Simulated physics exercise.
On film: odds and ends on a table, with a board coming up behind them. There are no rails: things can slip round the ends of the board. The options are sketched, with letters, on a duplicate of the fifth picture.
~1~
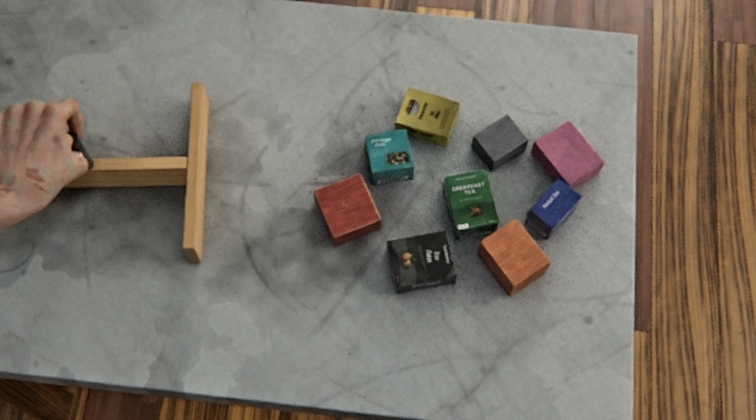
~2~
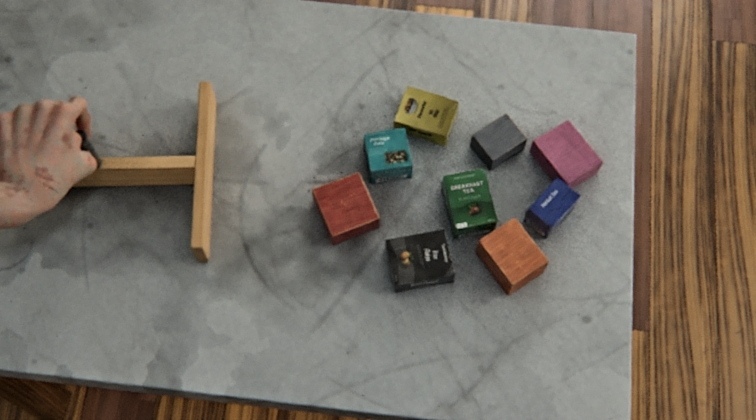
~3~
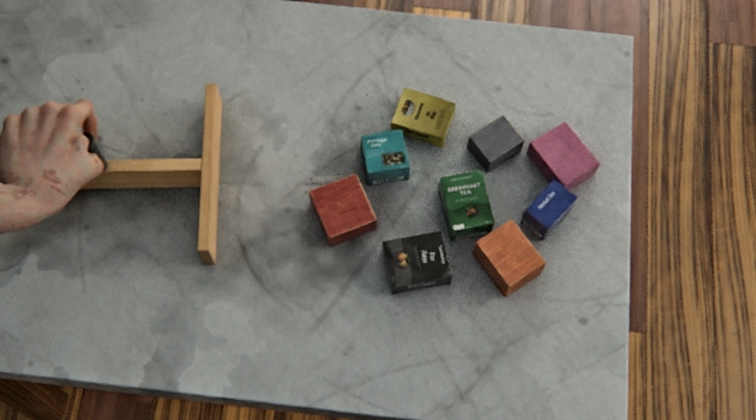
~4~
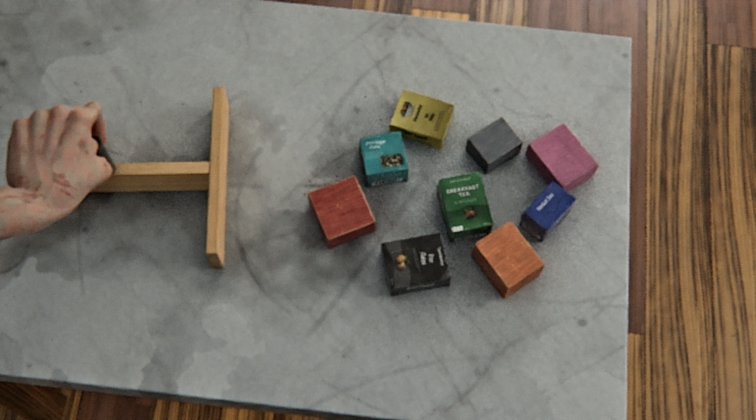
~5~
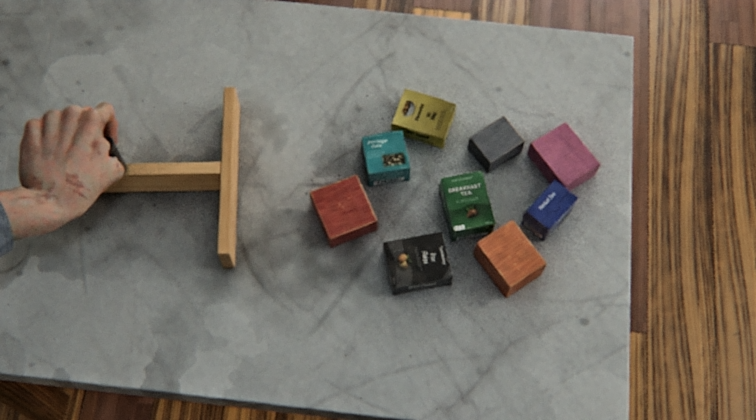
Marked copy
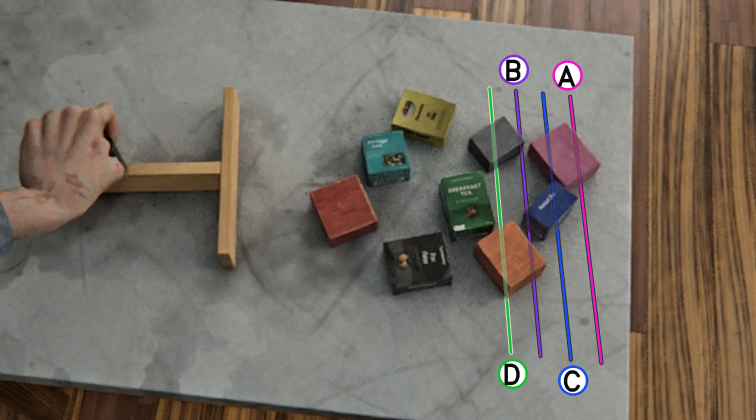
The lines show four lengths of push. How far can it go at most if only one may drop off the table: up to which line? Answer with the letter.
Stop at B.
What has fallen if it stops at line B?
It is the blue packet.
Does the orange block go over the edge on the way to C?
Yes.
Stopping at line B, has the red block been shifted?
By then, yes.
On the copy, A at (585, 222); B at (528, 216); C at (556, 219); D at (500, 213).
On B. First, board (334, 179); red block (367, 218); pink block (563, 159).
Then, board (442, 190); blue packet (564, 213); orange block (535, 267).
Finally, board (528, 199); blue packet over the edge; orange block (621, 276); one fallen.
By contrast, A drops four; C drops two; D is within the limit but short.
